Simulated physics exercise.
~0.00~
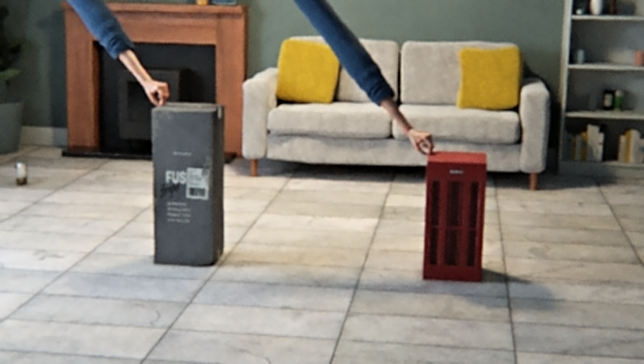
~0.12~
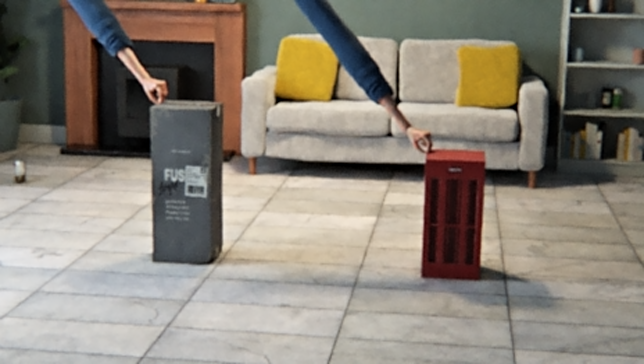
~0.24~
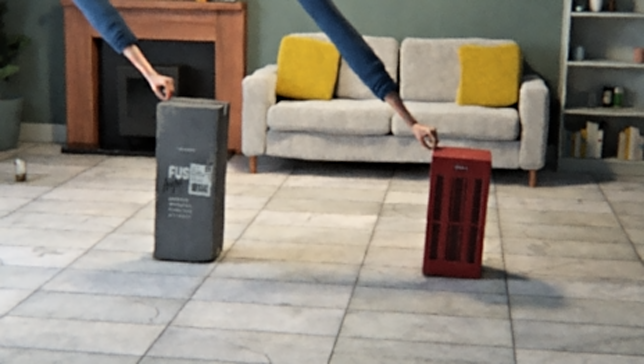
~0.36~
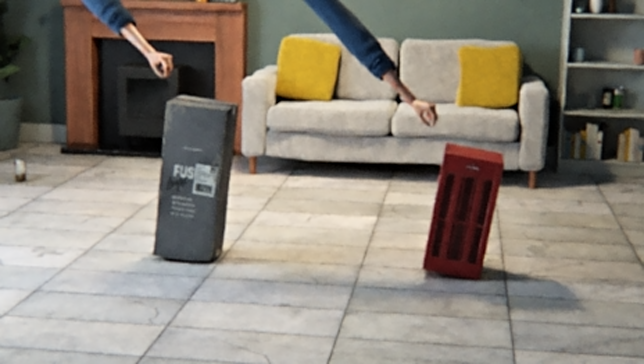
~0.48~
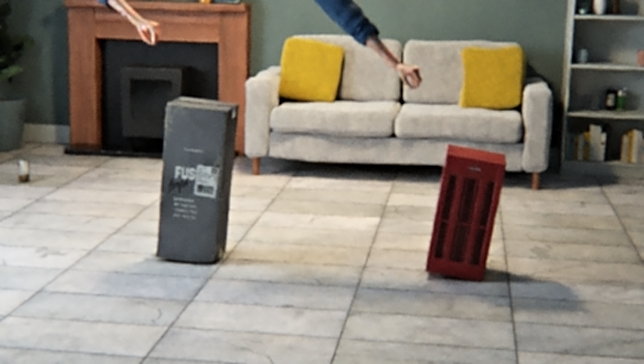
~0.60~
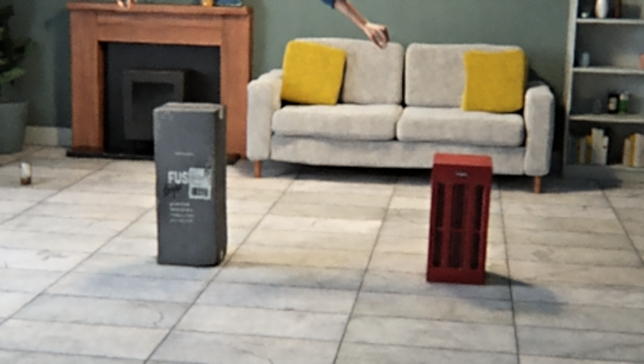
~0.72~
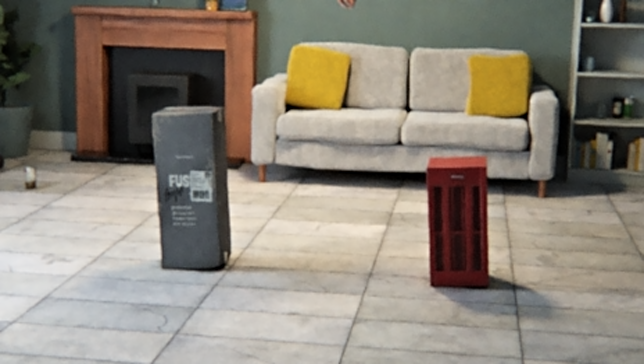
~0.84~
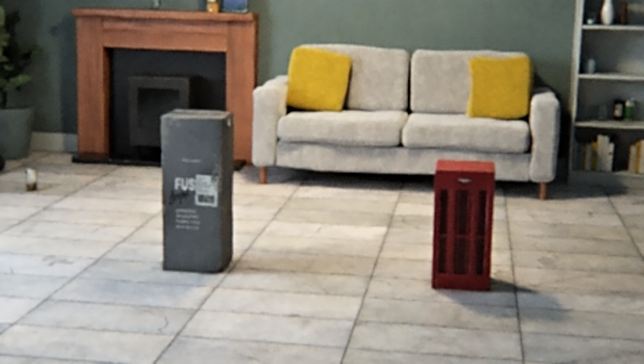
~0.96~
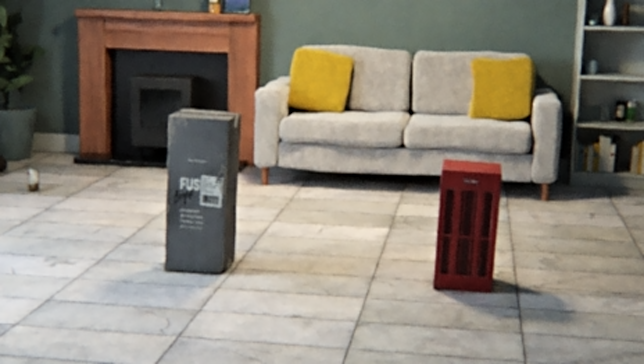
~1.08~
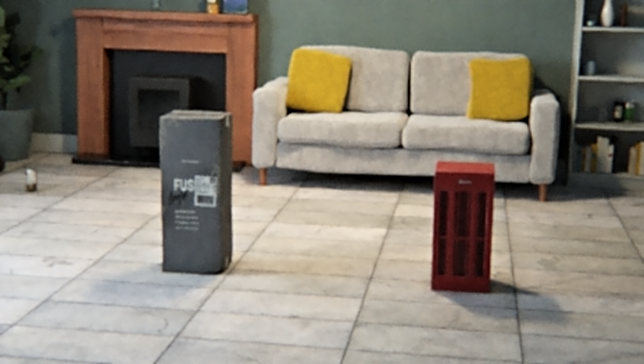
In the video, two hands tip a tall grey parcel and a red crate slightly to the right on a tiled living room floor, then let go and withdraw. Both rock back and settle upright on their bases in front of a sofa.
